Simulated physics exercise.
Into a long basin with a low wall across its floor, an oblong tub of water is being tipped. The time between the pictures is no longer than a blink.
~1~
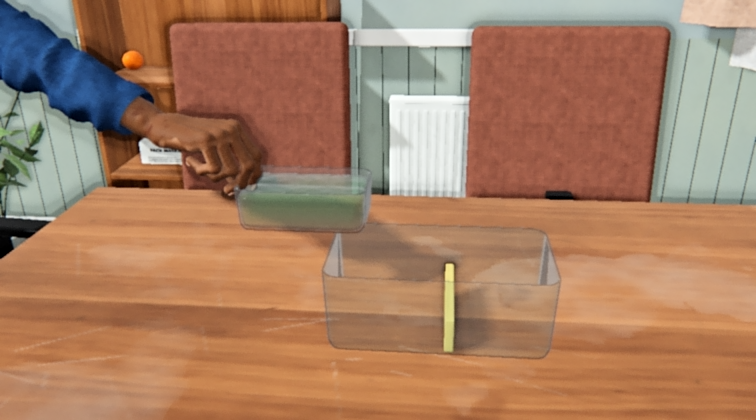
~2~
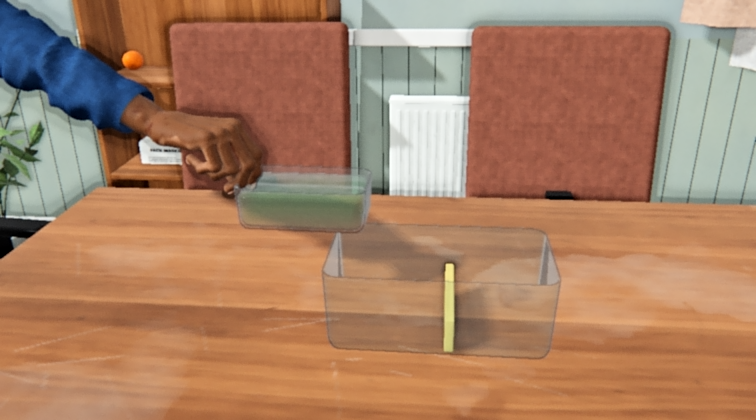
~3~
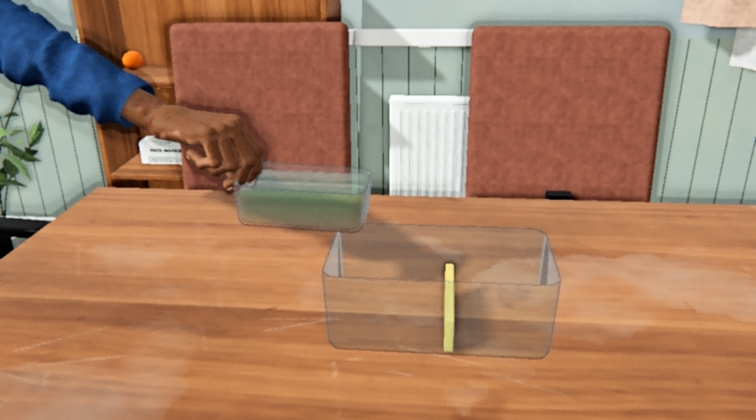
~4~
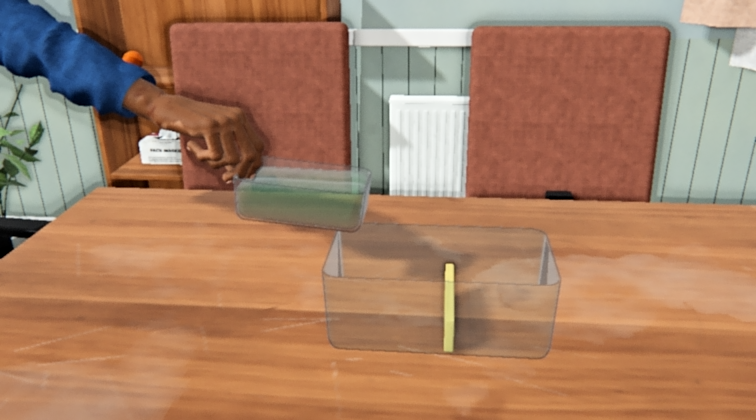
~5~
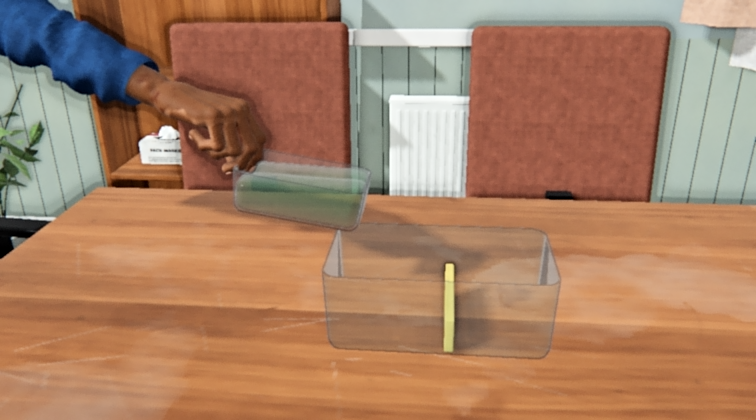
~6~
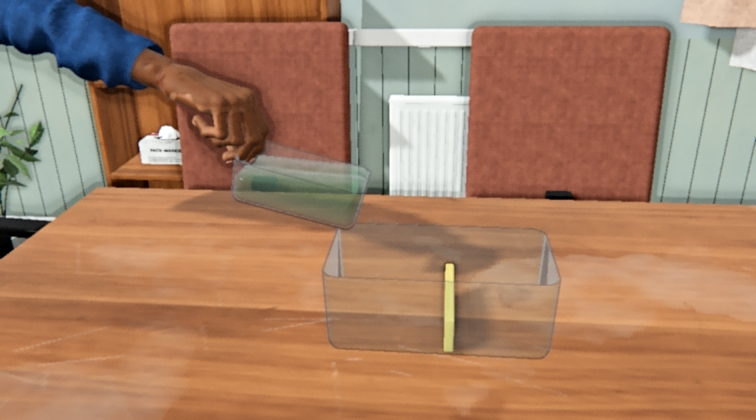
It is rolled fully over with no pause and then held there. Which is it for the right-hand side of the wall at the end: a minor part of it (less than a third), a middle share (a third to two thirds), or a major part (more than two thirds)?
The quantity right of the wall will come in at one third to two thirds.
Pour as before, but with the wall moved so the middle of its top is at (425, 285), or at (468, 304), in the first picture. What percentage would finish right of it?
It would come to roughly 80 per cent the first time and roughly 35 per cent the second.
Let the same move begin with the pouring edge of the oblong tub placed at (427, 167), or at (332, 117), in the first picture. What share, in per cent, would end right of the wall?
Close to 75 % for the first start and close to 40 % for the second.
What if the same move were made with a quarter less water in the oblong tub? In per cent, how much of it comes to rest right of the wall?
About 40 %.
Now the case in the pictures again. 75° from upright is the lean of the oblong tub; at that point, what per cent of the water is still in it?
Around 25 in a hundred has not poured out yet.
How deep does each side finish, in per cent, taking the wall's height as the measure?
On the left it sits near 20, while on the right it sits near 40.
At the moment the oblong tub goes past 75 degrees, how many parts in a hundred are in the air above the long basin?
Something like 55 per cent of it.
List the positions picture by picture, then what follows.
The first picture shows tilt 0°; pouring edge (368, 183); surface from (247, 183) to (367, 186); the long basin's rim runs from (331, 249) to (553, 257); the wall's top is at (450, 291).
The second picture shows tilt 1°; pouring edge (368, 183); surface from (247, 182) to (367, 185).
The third picture shows tilt 2°; pouring edge (368, 183); surface from (246, 180) to (367, 184).
The fourth picture shows tilt 5°; pouring edge (368, 183); surface from (246, 177) to (367, 182).
The fifth picture shows tilt 9°; pouring edge (368, 183); surface from (244, 172) to (367, 179).
The sixth picture shows tilt 14°; pouring edge (367, 183); surface from (245, 165) to (368, 178); 2 per cent is over the edge.
A moment on, the oblong tub is tipped on its side and 26 per cent is still to pour, 20 is left of the wall and 1 right of it.
Next, the oblong tub is tipped right over and 2 per cent is still to pour, 30 is left of the wall and 61 right of it.
Then the oblong tub is tipped right over and 0 per cent is still to pour, 39 is left of the wall and 58 right of it.
Later the oblong tub is tipped right over and 0 per cent is still to pour, 38 is left of the wall and 58 right of it.
In the end 38 per cent lies left of the wall, 58 right of it and 4 outside.
